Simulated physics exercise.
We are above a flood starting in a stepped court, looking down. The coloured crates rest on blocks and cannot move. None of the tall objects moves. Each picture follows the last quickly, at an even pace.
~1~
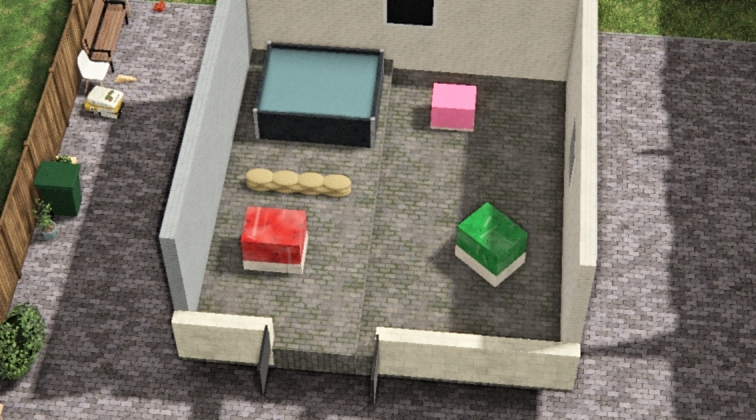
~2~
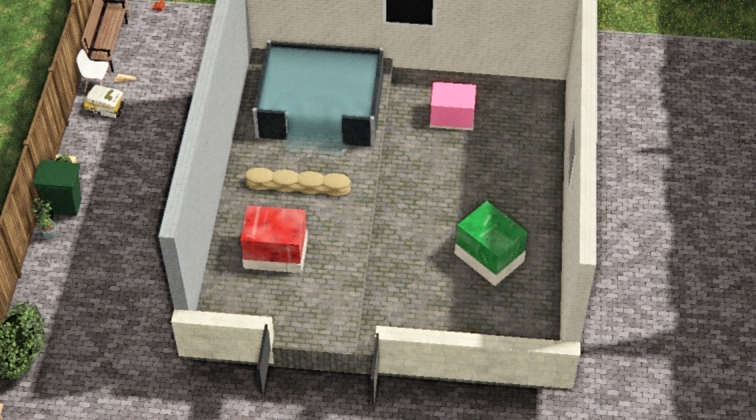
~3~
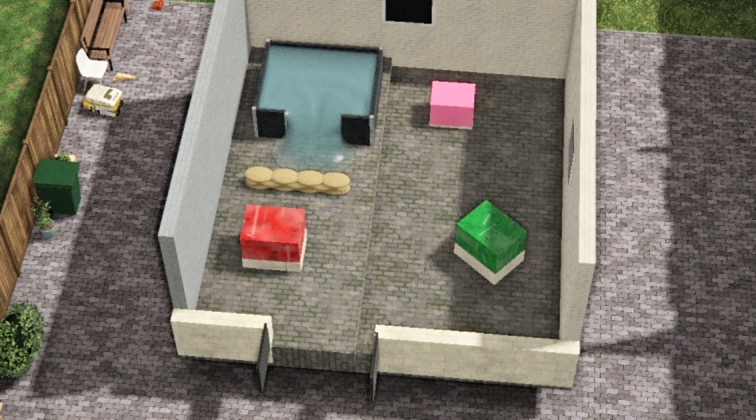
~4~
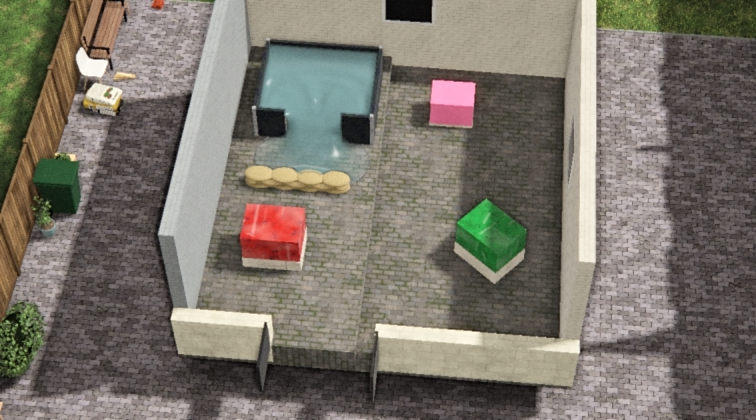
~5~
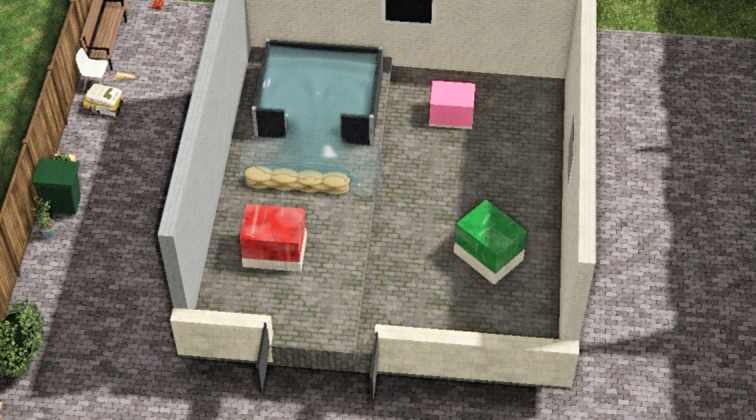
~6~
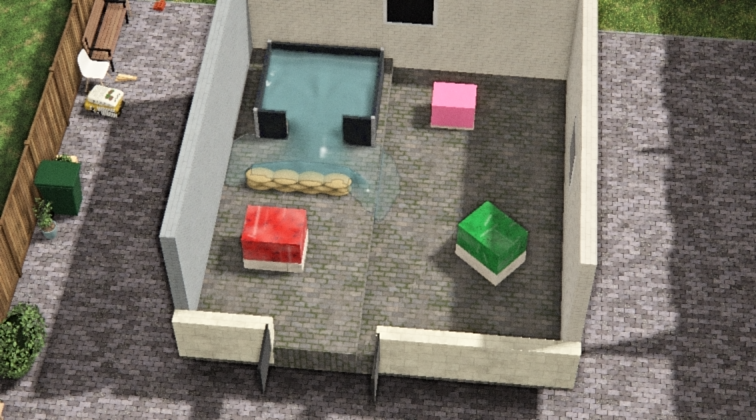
To begin with, still water fills a dark-walled tank at the back of a walled, paved court holding sandbags and red, green and pink blocks. A gap opens in the tank's front and water pours out toward the sandbags, then spreads along them and around their right end.
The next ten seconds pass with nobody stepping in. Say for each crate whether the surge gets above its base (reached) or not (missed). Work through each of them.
Green crate: Missed; pink crate: Reached; red crate: Missed.
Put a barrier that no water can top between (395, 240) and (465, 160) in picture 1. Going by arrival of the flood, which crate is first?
It's the red-painted one.
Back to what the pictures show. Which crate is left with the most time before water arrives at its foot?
I'd say the pink one is last.
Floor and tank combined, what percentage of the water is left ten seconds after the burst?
I'd estimate close to 98 per cent.
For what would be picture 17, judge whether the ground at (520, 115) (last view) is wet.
Lab note: Spot reads unsubmerged.
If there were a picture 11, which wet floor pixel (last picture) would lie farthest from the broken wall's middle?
I would point to (443, 250).
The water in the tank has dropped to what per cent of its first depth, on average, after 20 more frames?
36 percent or thereabouts.
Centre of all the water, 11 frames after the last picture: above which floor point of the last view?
I'd say around (325, 142).
A moment on, water covers 25 % of the floor; the green crate not reached, the pink crate not reached, the red crate water round its plinth.
Next, water covers 55 % of the floor; the green crate water round its plinth, the pink crate water round its plinth, the red crate water round its plinth.
Then, water covers 70 % of the floor; the green crate water round its plinth, the pink crate water round its plinth, the red crate water round its plinth.
Later, water covers 90 % of the floor; the green crate water round its plinth, the pink crate water round its plinth, the red crate water round its plinth.
In the end, water covers 85 % of the floor; the green crate stayed above the water, the pink crate was topped, the red crate stayed above the water.
